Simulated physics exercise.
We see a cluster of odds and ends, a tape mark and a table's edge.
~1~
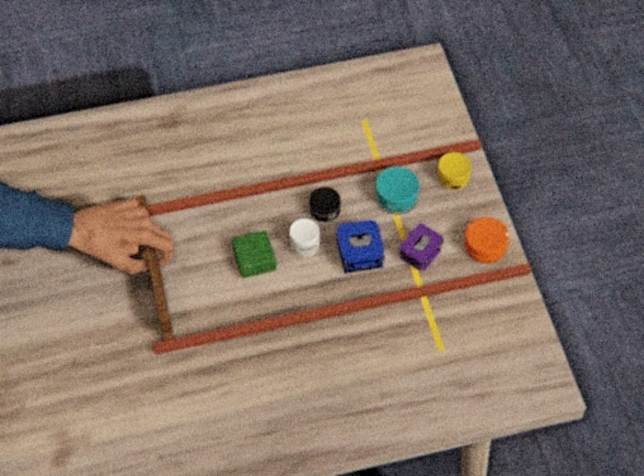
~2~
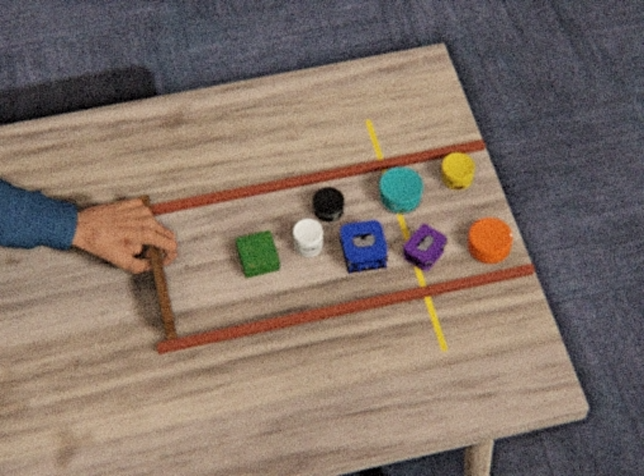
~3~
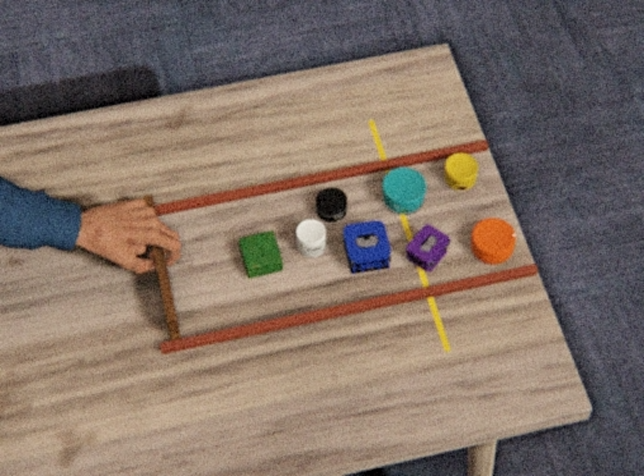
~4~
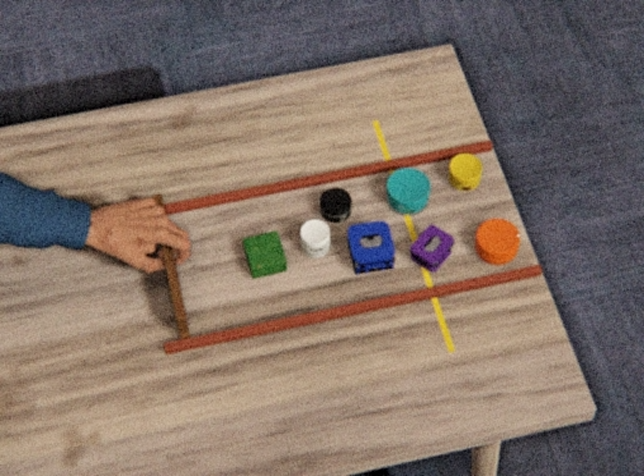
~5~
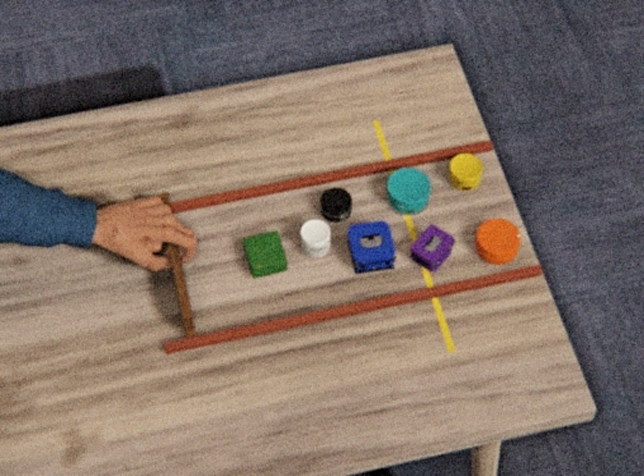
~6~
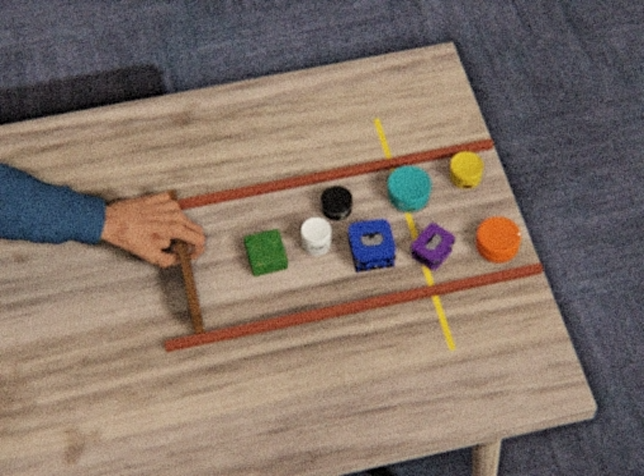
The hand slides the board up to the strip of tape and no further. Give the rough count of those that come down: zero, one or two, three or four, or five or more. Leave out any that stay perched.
In the end the number that fall off is zero.
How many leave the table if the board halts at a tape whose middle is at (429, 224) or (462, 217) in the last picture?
Down on the floor: 0 and 2.
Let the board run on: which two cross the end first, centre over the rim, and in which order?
They are the yellow tub, the orange lid.
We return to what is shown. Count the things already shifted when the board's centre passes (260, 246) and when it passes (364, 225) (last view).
First 1, then 6.
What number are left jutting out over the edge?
It comes to 0.
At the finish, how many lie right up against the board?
In contact: 2.
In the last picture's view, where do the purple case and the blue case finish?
The purple case at (478, 258), the blue case at (450, 236).
Soon after, none off yet; orange lid at rest near (498, 240); yellow tub at rest near (466, 171); purple case at rest near (432, 248).
Then, none off yet; orange lid at rest near (500, 239); yellow tub at rest near (466, 171); purple case moved about its own width near (466, 257).
At rest, the number that fall off is zero.
